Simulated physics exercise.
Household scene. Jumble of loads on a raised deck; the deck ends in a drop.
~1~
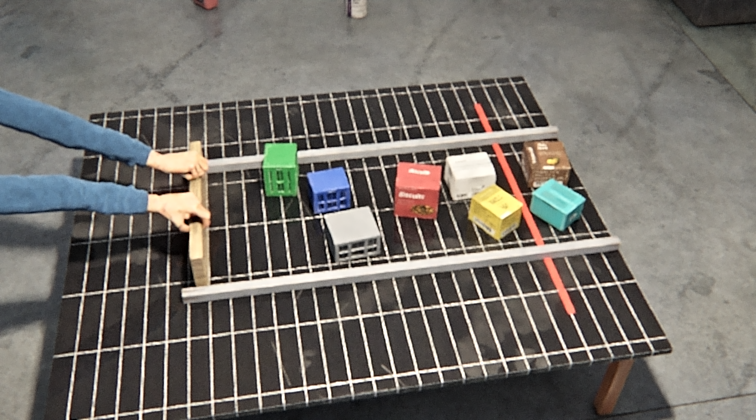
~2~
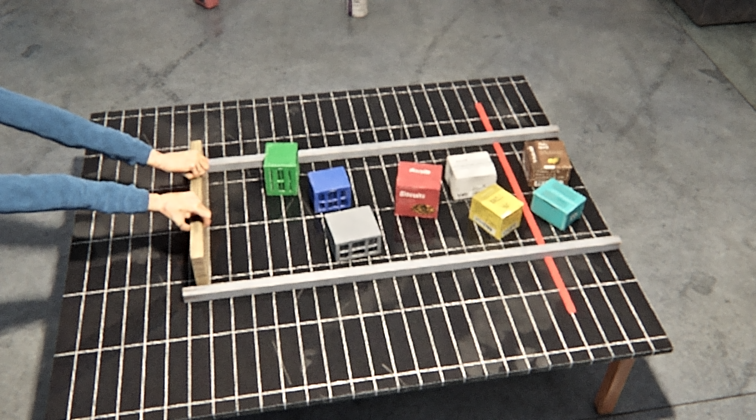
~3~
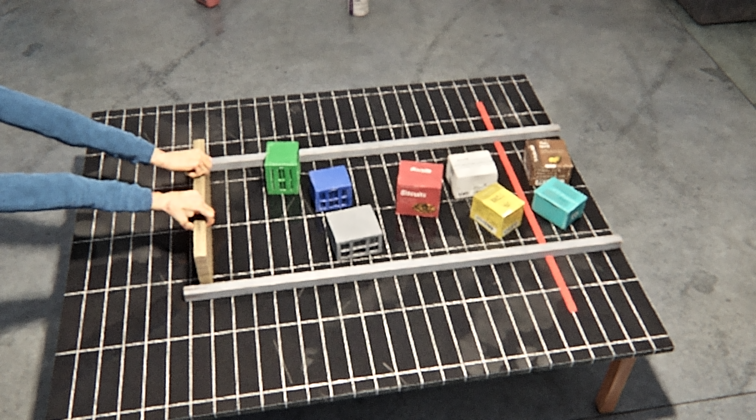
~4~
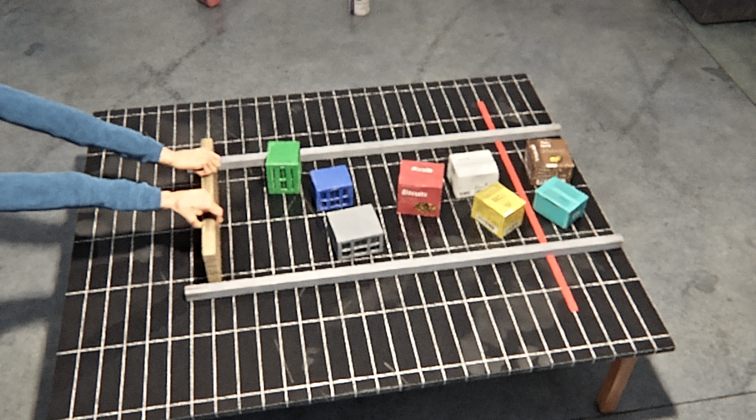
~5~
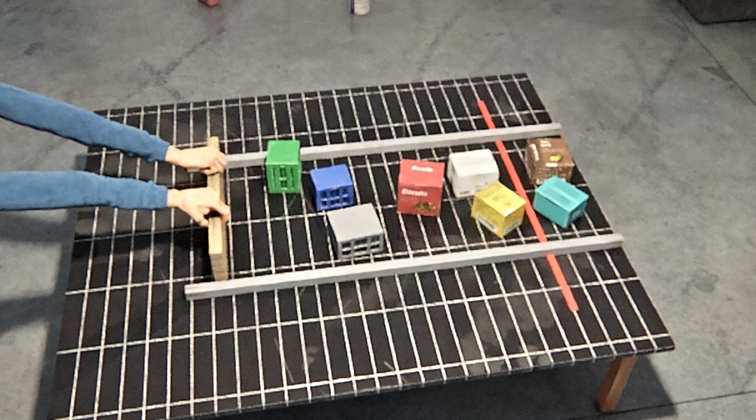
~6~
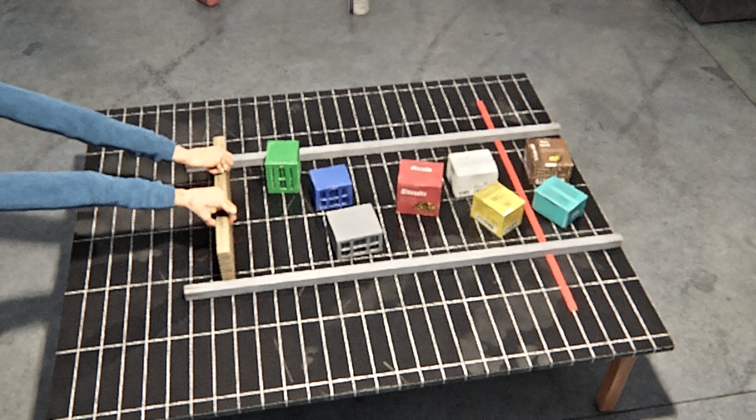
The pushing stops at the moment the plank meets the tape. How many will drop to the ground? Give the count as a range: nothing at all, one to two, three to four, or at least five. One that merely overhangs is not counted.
The count is one to two.
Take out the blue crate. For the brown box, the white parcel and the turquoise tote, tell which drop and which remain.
Outcome: Brown box ends up off; white parcel is not lost; turquoise tote ends up off.
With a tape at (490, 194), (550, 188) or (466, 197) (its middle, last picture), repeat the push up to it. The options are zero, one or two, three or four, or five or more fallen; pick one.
Zero, five or over, none at all.
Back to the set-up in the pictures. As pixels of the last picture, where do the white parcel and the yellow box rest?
White parcel at about (559, 152), yellow box at about (606, 212).
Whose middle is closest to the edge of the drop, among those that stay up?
Foremost is the yellow box.
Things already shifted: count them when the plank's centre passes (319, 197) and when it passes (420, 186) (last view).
The counts are 2 and 6.
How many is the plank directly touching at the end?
Result: 3 in all.
A little later, none off yet; brown box at rest near (548, 161); turquoise tote at rest near (559, 203); yellow box at rest near (498, 209).
Next, none off yet; brown box shifted a little near (553, 160); turquoise tote shifted a little near (565, 203); yellow box shifted about its own width near (550, 219).
When it is over, the number that fall off is one or two; down, turquoise tote and brown box.
